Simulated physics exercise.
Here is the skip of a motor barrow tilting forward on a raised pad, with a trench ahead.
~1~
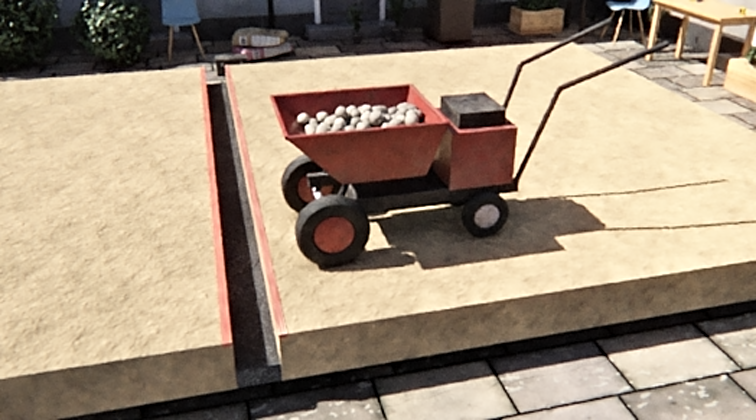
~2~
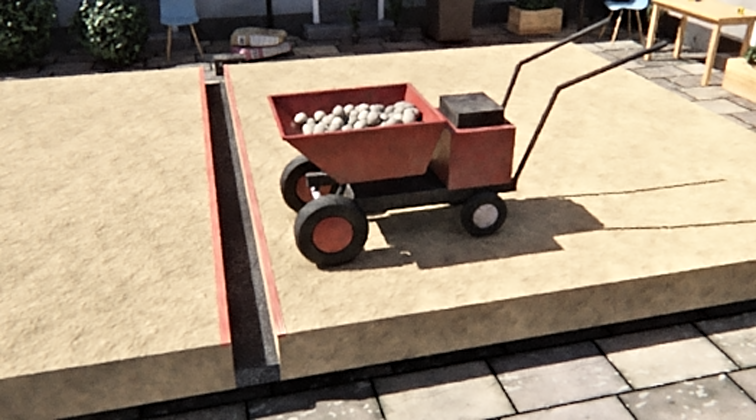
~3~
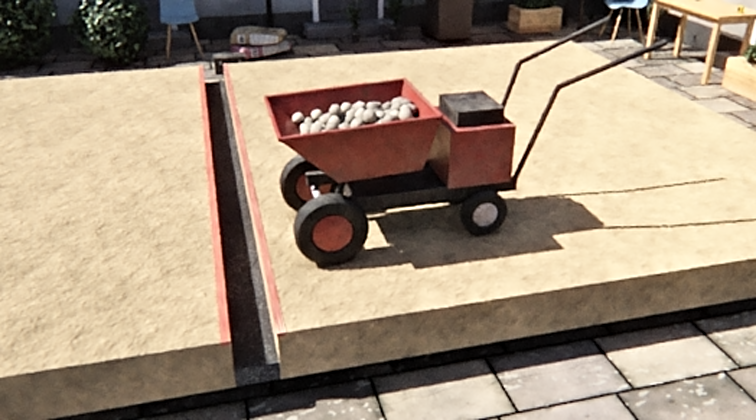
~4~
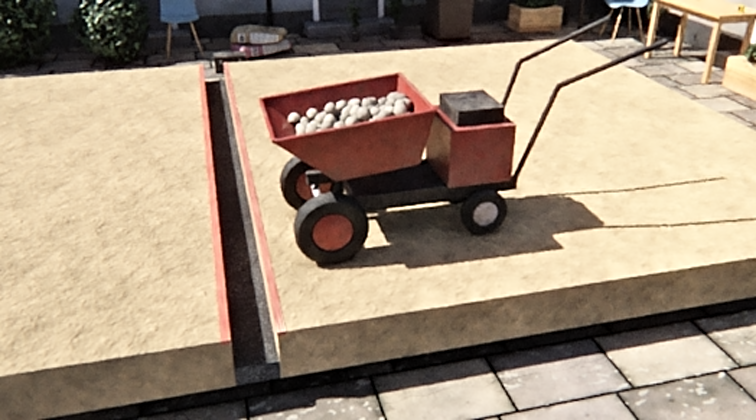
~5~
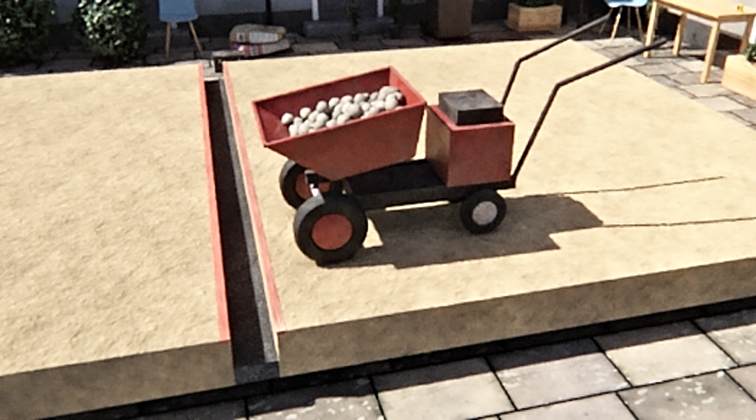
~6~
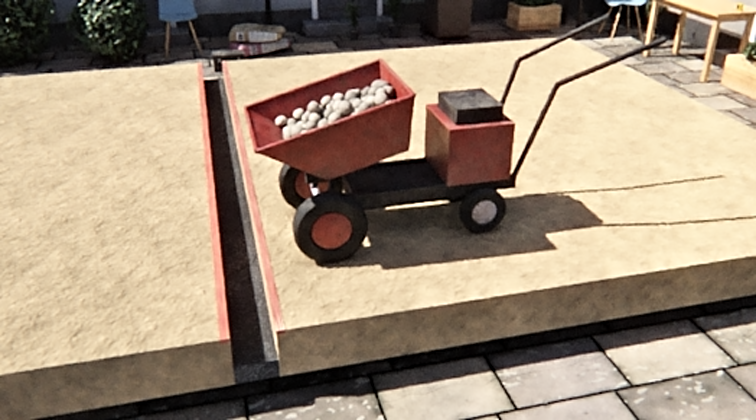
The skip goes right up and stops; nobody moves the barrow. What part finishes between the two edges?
The trench ends with under half of it.
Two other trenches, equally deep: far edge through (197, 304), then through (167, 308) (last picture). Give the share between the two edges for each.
Near 30 % and 70 %.
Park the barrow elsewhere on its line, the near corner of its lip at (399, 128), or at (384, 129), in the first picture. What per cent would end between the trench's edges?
Roughly 40 per cent, and 60 per cent.
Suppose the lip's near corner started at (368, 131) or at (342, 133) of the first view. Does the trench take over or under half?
The first try: The larger part. The second: Most of it.
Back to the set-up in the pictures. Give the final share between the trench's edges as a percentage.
About 0 per cent.
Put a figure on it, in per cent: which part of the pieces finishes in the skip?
Roughly 0 in a hundred.
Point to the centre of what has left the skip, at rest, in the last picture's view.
Around (163, 248).
Soon, skip tipped steeply; all in the skip.
A while on, skip tipped steeply; most in the skip; a small part beyond it; a small part falling.
Towards the end, skip tipped right over; a small part in the skip; a stray few in or heaped over the trench; most beyond it.
Finally, skip tipped right over; a stray few in the skip; a stray few in or heaped over the trench; nearly all beyond it.
